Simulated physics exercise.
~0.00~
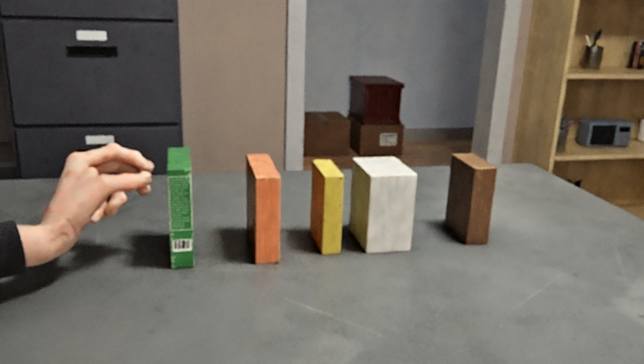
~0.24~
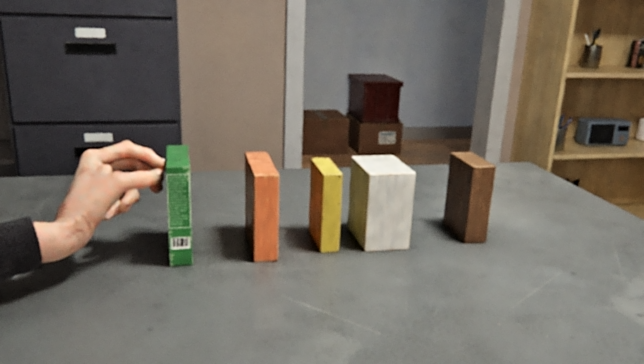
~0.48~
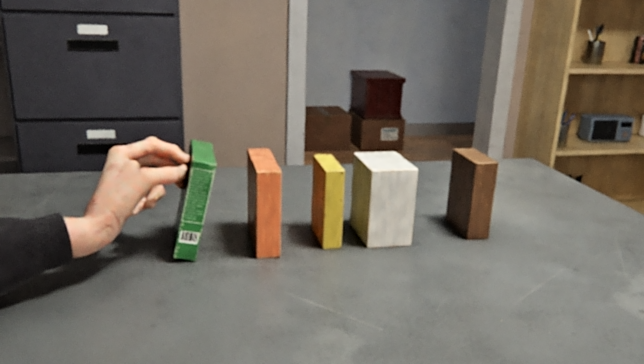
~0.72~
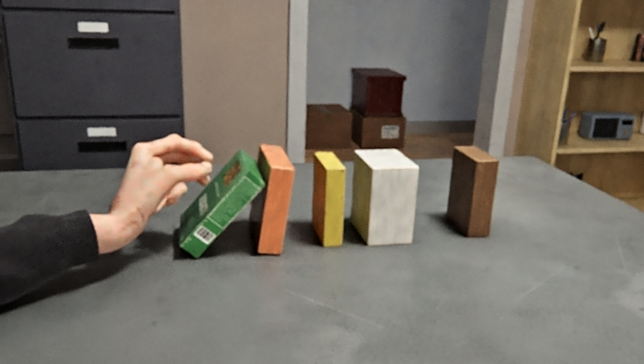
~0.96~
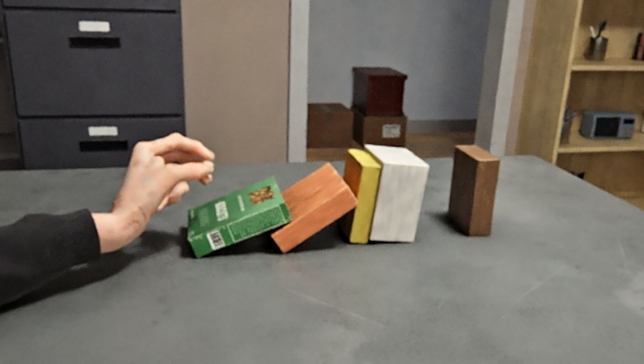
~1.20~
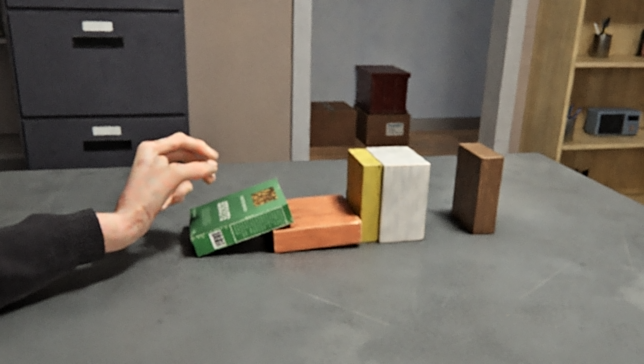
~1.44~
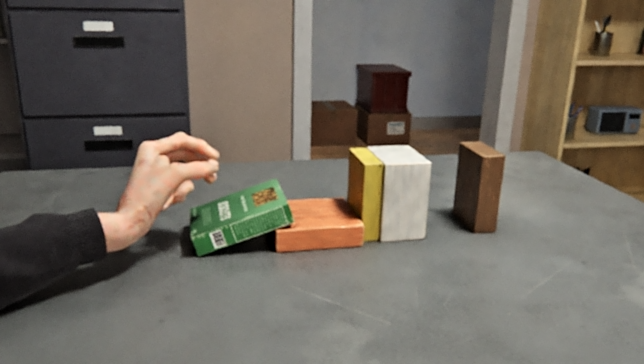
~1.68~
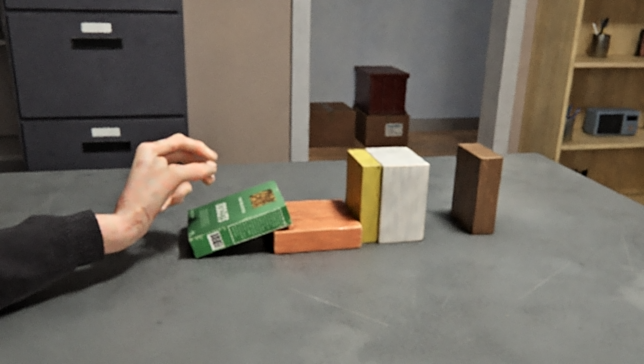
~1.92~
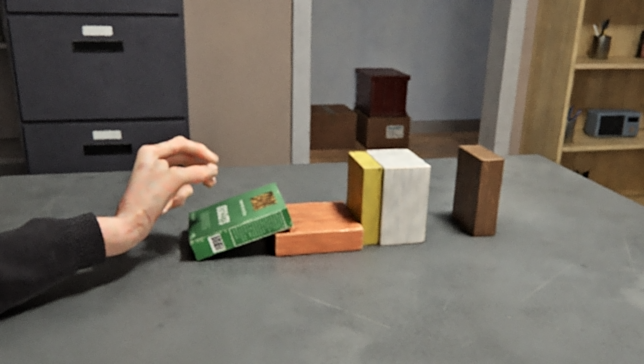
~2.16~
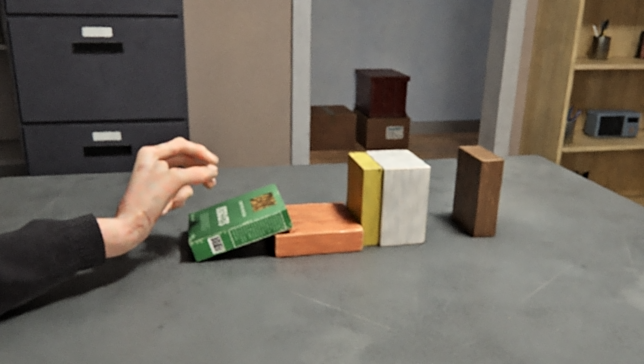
On a grey tabletop in a room with a dark filing cabinet and wooden shelves, five upright blocks stand in a row, with a hand beside the green packet at the left. The fingers push the packet to the right until it tips against the orange block, then the hand stays still. The orange block topples to the right, knocking the yellow board against the white block, and both shift slightly but stay upright. The orange block ends flat on the table with the green packet resting slanted on its edge, while the brown board stands untouched at the right.
